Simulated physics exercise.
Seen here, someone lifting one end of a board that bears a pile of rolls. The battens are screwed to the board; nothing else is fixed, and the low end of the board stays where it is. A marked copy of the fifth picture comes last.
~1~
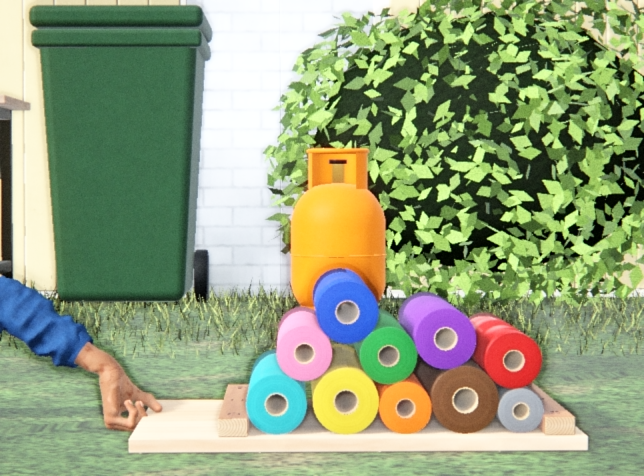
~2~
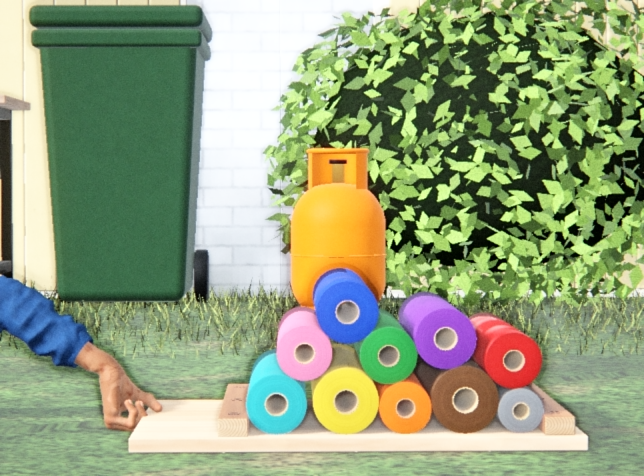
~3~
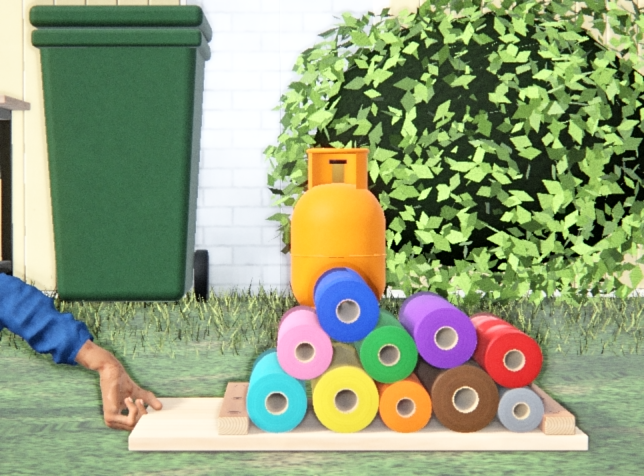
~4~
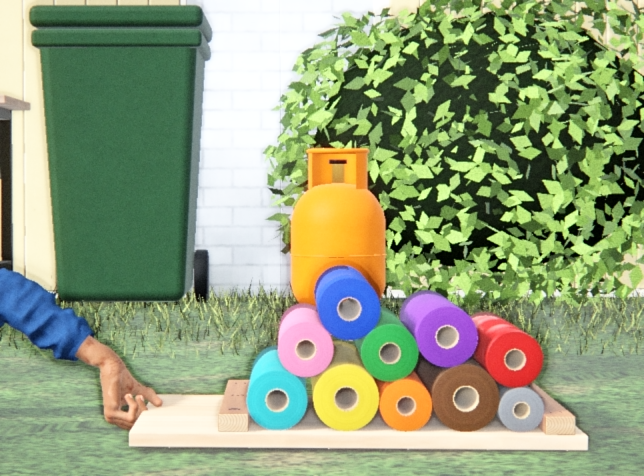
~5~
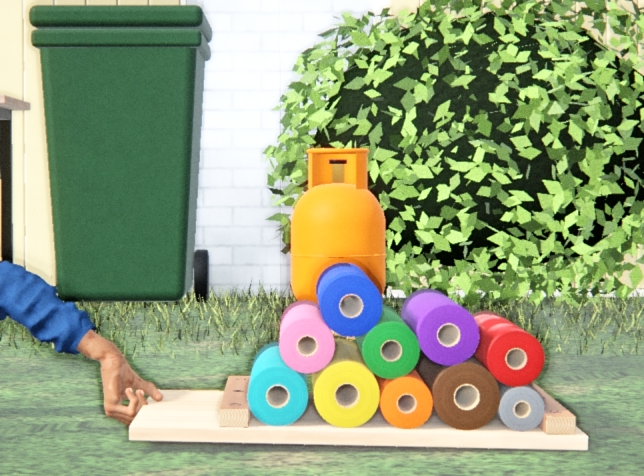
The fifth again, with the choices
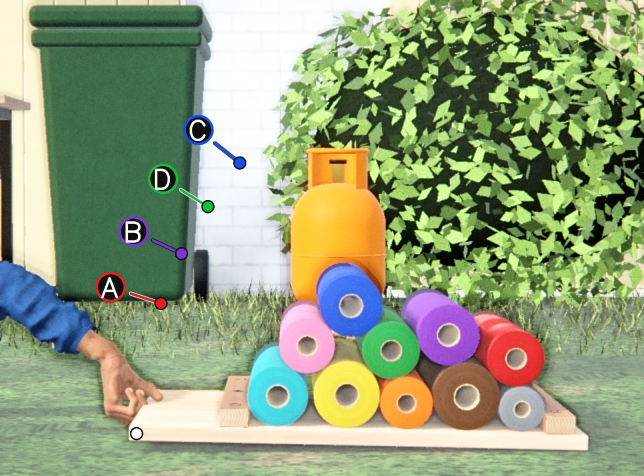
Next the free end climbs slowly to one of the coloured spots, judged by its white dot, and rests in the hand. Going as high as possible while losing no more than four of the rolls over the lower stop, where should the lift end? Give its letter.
No higher than D.
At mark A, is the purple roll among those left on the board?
No.
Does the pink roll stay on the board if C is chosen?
No.
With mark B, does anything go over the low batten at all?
Yes, at B.
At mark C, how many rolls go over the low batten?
With C, five.
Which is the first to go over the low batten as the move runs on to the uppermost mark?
The red one.
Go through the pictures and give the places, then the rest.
The first frame shows green roll (389, 356); pink roll (305, 354); purple roll (446, 339).
The second frame shows purple roll (446, 339); blue roll (347, 312).
The third frame shows board (353, 413); turquoise roll (277, 403); pink roll (305, 352); grey roll (521, 410).
The fourth frame shows board (353, 412); turquoise roll (277, 400); yellow roll (346, 398).
The fifth frame shows board (354, 409); turquoise roll (278, 396); yellow roll (347, 395).
On the copy, A at (161, 303); B at (182, 253); C at (240, 163); D at (208, 206); the white dot at (137, 434).
On D. First, board at 18°.
Then, board at 32°.
Finally, board at 32°, two over the low batten (red, purple).
By contrast, A two over the low batten (red, purple); B two over the low batten (red, purple); C five over the low batten.
